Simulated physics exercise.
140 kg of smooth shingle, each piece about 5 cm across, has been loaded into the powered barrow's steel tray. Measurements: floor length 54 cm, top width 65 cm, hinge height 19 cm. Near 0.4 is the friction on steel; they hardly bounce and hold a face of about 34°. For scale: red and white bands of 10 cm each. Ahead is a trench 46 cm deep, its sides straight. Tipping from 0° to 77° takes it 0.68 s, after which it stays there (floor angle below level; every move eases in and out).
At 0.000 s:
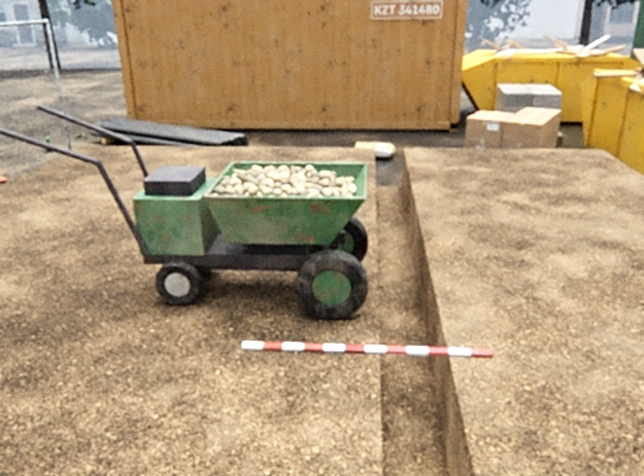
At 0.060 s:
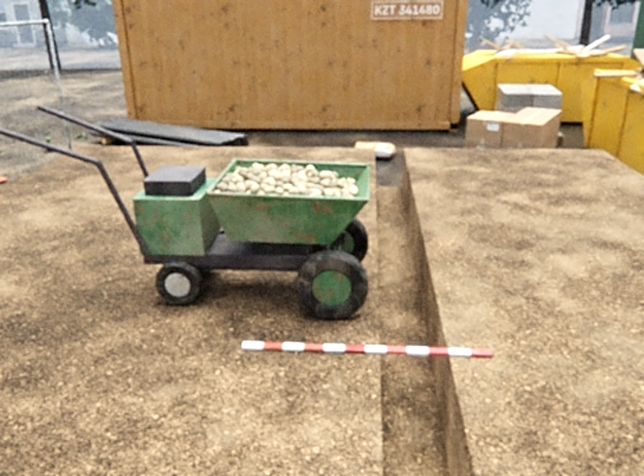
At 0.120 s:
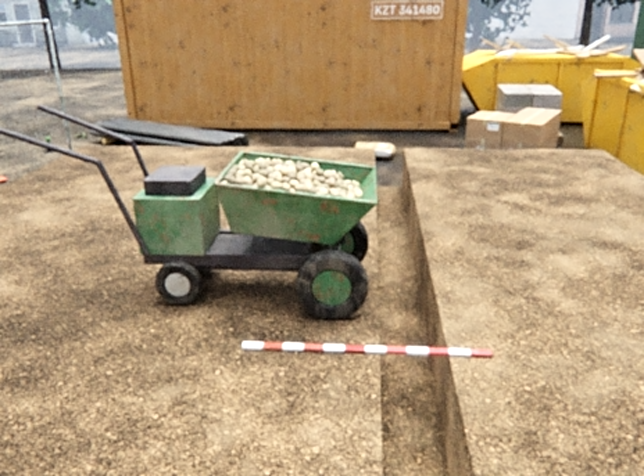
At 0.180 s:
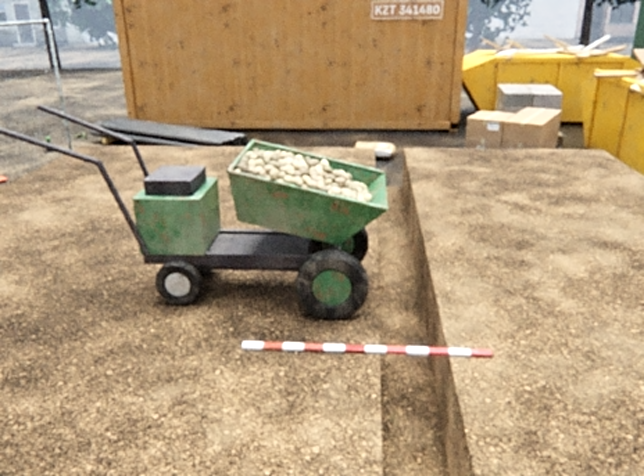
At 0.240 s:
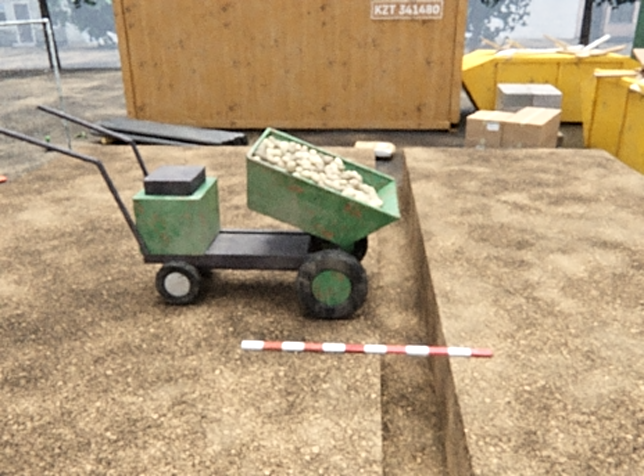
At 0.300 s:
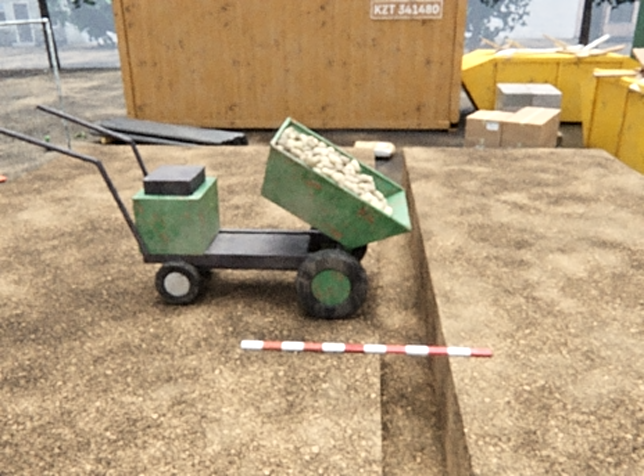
Green powered barrow standing beside a narrow trench, its steel tray of pale stones tilting steadily steeper toward the right.
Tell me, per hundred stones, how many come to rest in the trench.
20 per hundred.
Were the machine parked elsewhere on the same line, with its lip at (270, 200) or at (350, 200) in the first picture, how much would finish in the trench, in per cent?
Near 80 and near 35 percent.
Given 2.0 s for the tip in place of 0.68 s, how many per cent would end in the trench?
It'd be some 30 per cent.
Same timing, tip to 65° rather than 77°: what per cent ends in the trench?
About 30 per cent would end up in the trench.
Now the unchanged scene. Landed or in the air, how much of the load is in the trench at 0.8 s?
0 per cent or so by then.
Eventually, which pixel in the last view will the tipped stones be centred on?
Their centre sits close to (490, 292).
After 0.5 s the floor is at 65°; 100 % in the tray; the foremost stones are at (433, 250).
After 0.8 s the floor is at 77°; 47 % in the tray, 2 % in the trench, 51 % past the trench; the foremost stones are at (524, 298).
After 1.1 s the floor is at 77°; 7 % in the tray, 11 % in the trench, 82 % past the trench; the foremost stones are past the picture's edge.
After 3.1 s the floor is at 77°; 0 % in the tray, 20 % in the trench, 80 % past the trench; the foremost stones are past the picture's edge.
